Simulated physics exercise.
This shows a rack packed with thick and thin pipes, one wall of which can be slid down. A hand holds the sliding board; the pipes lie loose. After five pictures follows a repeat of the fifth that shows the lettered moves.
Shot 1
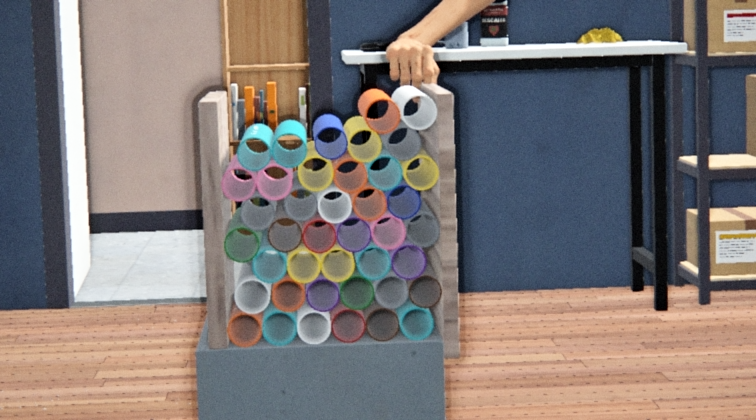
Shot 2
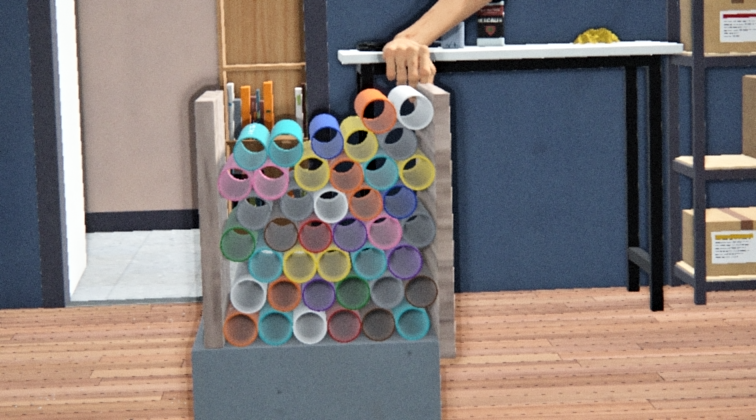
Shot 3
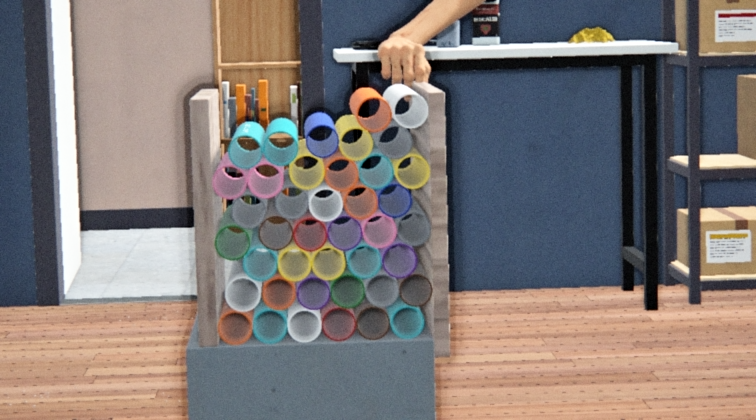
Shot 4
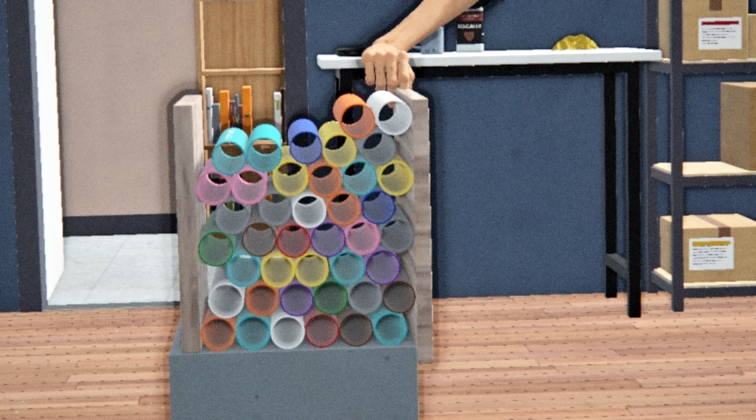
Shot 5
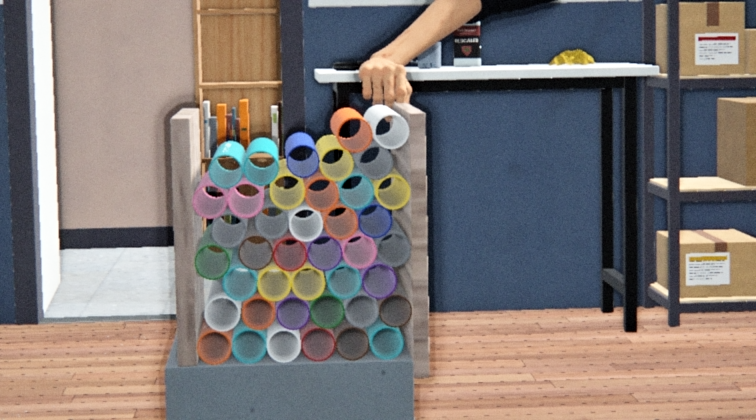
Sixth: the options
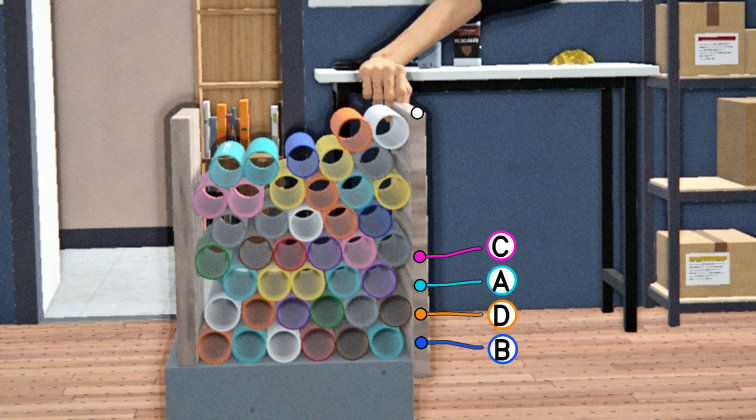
In a room with a wooden floor and shelves, a hand grips the top of a board beside a rack of stacked colourful pipes, staying in place while the view shifts slightly and the pipes show no clear movement.
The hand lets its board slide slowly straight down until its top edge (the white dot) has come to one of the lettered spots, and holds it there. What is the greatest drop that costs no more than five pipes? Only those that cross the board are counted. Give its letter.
It can be let down to C.
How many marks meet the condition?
One of the four.
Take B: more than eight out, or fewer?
At B, more than eight.
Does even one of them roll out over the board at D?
Yes.
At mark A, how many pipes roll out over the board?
With A, eight.
On the marked copy, A at (420, 286); B at (421, 343); C at (420, 256); D at (421, 314); the white dot at (417, 113).
Following C. Soon after the start, top of the board (410, 176).
Later, top of the board (411, 247).
In the end, top of the board (412, 256), four out over the board.
As for the rest, A more than five out over the board; B more than five out over the board; D more than five out over the board.
